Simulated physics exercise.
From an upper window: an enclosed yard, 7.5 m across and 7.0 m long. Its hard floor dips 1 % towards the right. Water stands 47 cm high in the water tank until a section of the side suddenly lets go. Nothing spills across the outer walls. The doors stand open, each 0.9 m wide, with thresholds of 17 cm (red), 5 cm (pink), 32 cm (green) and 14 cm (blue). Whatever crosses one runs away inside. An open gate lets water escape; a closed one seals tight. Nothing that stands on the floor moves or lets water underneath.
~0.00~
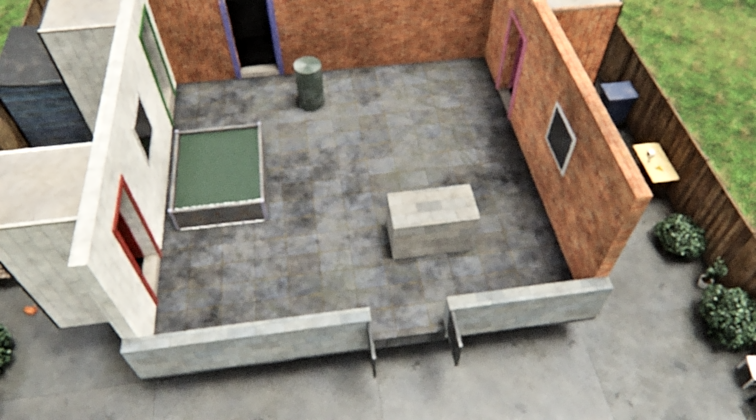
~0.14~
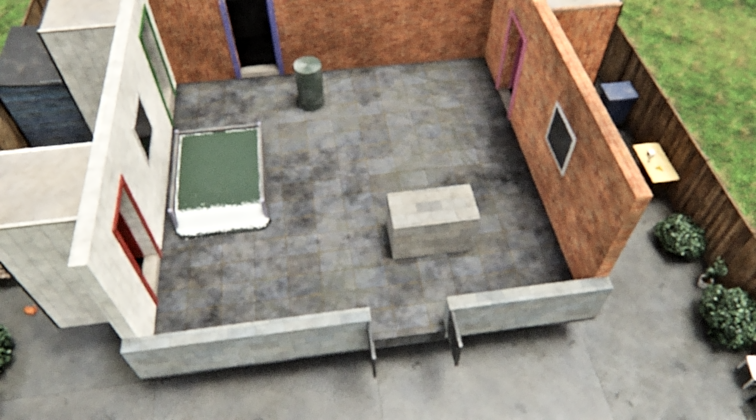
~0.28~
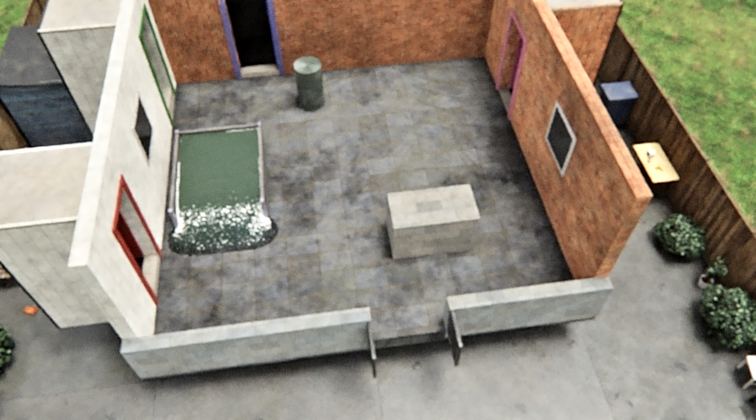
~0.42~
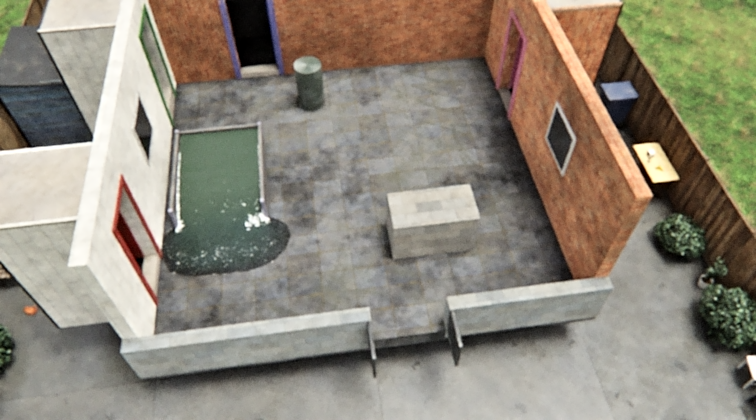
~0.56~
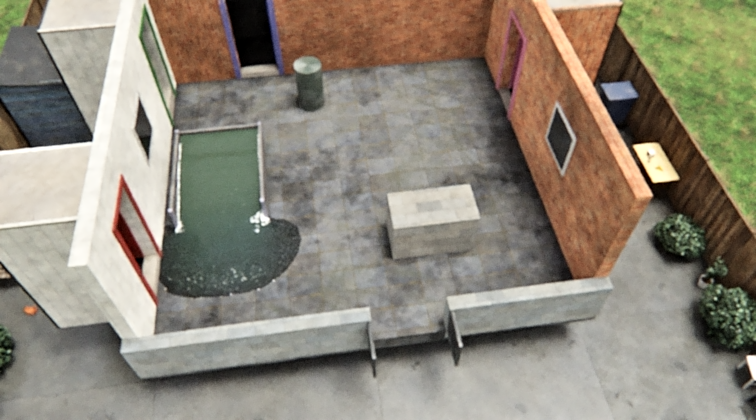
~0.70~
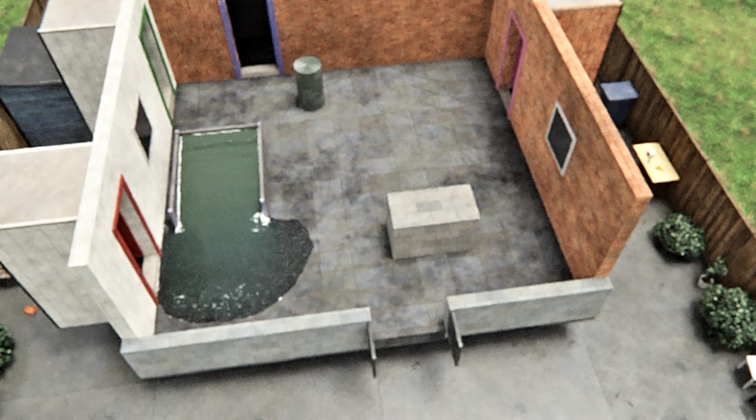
Green water pouring from the open front of a rectangular tank, foaming white, then spreading darkly across a walled yard's grey floor.
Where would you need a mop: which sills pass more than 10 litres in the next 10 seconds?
The water let in: At the red door it does not reach the limit; at the pink door it does not reach the limit; at the green door it stays under the limit; at the blue door it does not reach the limit.
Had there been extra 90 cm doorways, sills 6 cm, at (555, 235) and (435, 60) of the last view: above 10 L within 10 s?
In turn: Over, not over.
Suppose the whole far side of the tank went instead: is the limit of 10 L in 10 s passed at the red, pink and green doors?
Against that limit: Red not over, pink over, green below.
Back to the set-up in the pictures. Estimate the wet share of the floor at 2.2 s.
Near 20 per cent is wet.
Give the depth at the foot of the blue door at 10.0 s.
About 1.0 cm.
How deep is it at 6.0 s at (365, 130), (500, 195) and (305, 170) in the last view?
In that order: 0, 2 and 0 cm.
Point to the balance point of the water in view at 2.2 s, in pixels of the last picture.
Around (229, 252).
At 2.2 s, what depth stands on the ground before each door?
In cm: Red 12, pink 0, green 0, blue 0.
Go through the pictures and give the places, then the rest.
In the first picture, the water tank at (219, 168) is whole and still, 47 cm deep.
In the second picture, the front is at (266, 223), 0.9 m from the gap at (221, 218); 0.2 m2 of floor is under water; 47 cm left at the back of the water tank.
In the third picture, the front is at (273, 232), 1.0 m from the gap at (221, 219); 1.0 m2 of floor is under water; 47 cm left at the back of the water tank.
In the fourth picture, the front is at (277, 250), 1.3 m from the gap at (222, 219); 2.0 m2 of floor is under water; 47 cm left at the back of the water tank.
In the fifth picture, the front is at (259, 284), 1.7 m from the gap at (222, 219); 3.2 m2 of floor is under water; 47 cm left at the back of the water tank.
In the sixth picture, the front is at (249, 312), 2.1 m from the gap at (222, 219); 4.4 m2 of floor is under water; 44 cm left at the back of the water tank.
After 1.4 s water covers 15 % of the floor and is deepest (29 cm) near (163, 354); red door 12 cm at the sill, 0 L in, pink door not reached, green door not reached, blue door not reached.
After 2.2 s water covers 20 % of the floor and is deepest (32 cm) near (176, 324); red door 12 cm at the sill, 0 L in, pink door not reached, green door not reached, blue door not reached.
After 3.5 s water covers 25 % of the floor and is deepest (20 cm) near (175, 343); red door 15 cm at the sill, 0 L in, pink door not reached, green door not reached, blue door not reached.
After 6.0 s water covers 45 % of the floor and is deepest (19 cm) near (545, 305); red door 7 cm at the sill, 1 L in, pink door not reached, green door not reached, blue door not reached.
After 10.0 s water covers 70 % of the floor and is deepest (12 cm) near (480, 61); red door 2 cm at the sill, 1 L in, pink door 3 cm at the sill, 0 L in, green door 1 cm at the sill, 0 L in, blue door 1 cm at the sill, 0 L in.
